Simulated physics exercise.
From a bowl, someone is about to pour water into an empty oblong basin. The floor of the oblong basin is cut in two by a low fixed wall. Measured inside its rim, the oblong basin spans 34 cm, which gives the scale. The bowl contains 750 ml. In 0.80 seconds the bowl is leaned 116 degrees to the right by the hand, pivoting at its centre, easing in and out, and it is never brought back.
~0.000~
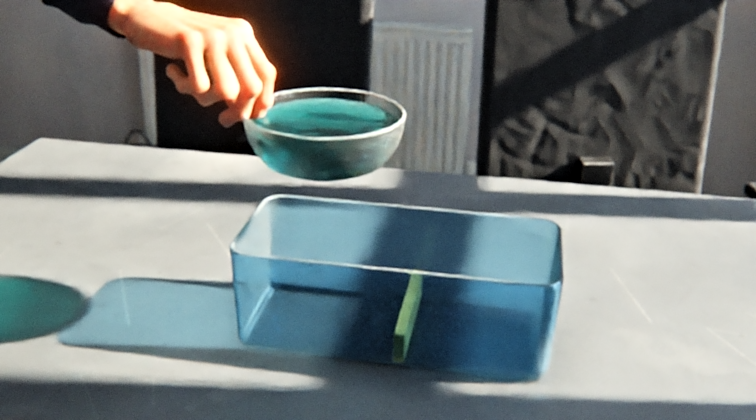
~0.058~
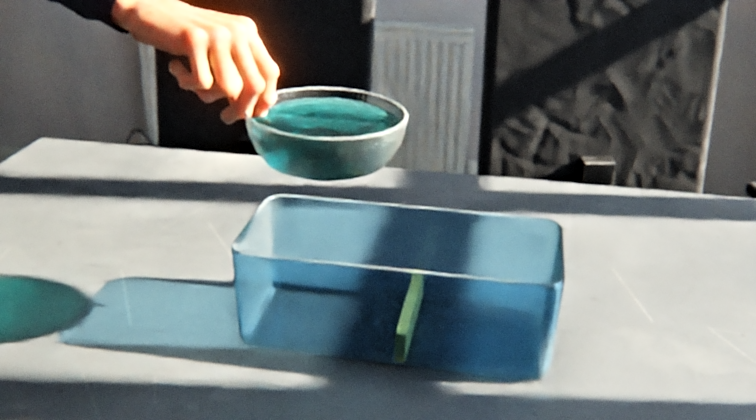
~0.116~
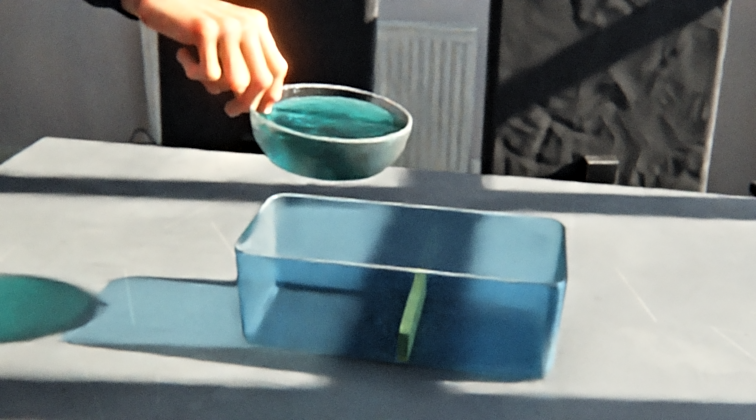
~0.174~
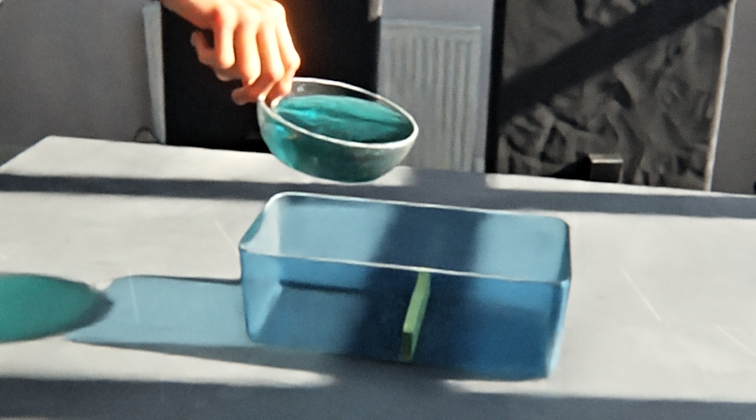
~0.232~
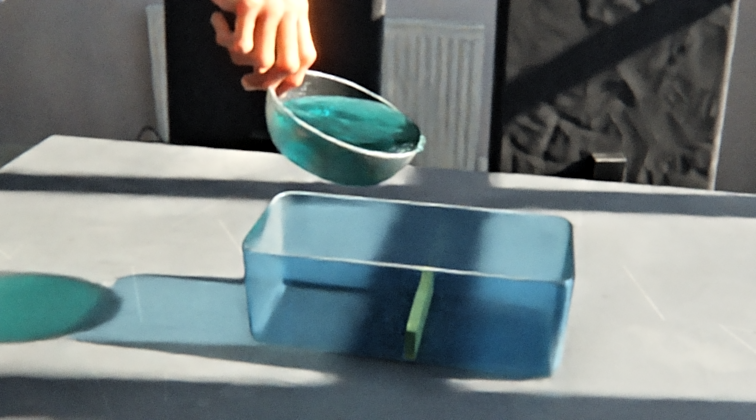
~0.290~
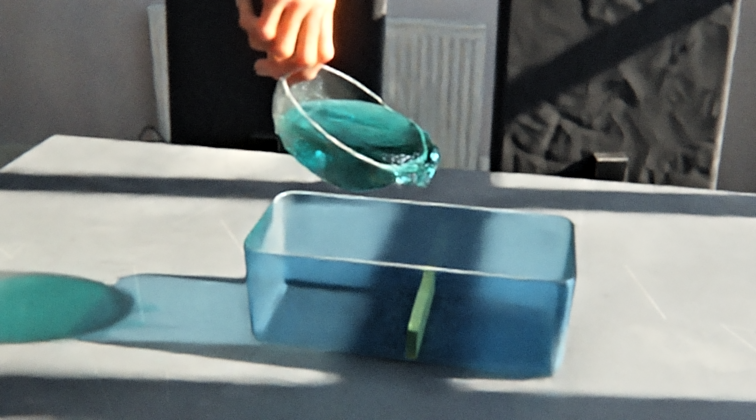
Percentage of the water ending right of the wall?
66 per cent.
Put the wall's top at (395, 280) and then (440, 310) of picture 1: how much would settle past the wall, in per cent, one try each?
I'd put it at about 80 per cent for the first and about 40 per cent for the second.
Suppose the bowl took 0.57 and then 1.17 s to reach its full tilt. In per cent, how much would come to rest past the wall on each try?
It comes to 55 per cent, and then 75 per cent.
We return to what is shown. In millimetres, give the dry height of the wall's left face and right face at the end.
Close to 24 mm left and close to 10 mm right.
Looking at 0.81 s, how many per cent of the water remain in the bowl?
Around 0 in a hundred.
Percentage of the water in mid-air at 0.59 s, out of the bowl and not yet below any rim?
Around 9 percent.
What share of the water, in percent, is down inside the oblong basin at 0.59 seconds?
Near 86 in a hundred.
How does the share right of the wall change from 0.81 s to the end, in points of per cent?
There is a drop of about 4.
Then, 0.59 s in, the tilt is 98° and 5 per cent is still to pour, 16 is left of the wall and 70 right of it.
Then, 0.81 s in, the tilt is 116° and 0 per cent is still to pour, 28 is left of the wall and 71 right of it.
Then, 1.05 s in, the tilt is 116° and 0 per cent is still to pour, 31 is left of the wall and 68 right of it.
Then, 1.30 s in, the tilt is 116° and 0 per cent is still to pour, 32 is left of the wall and 67 right of it.
Finally, 33 per cent lies left of the wall, 66 right of it and 1 outside.
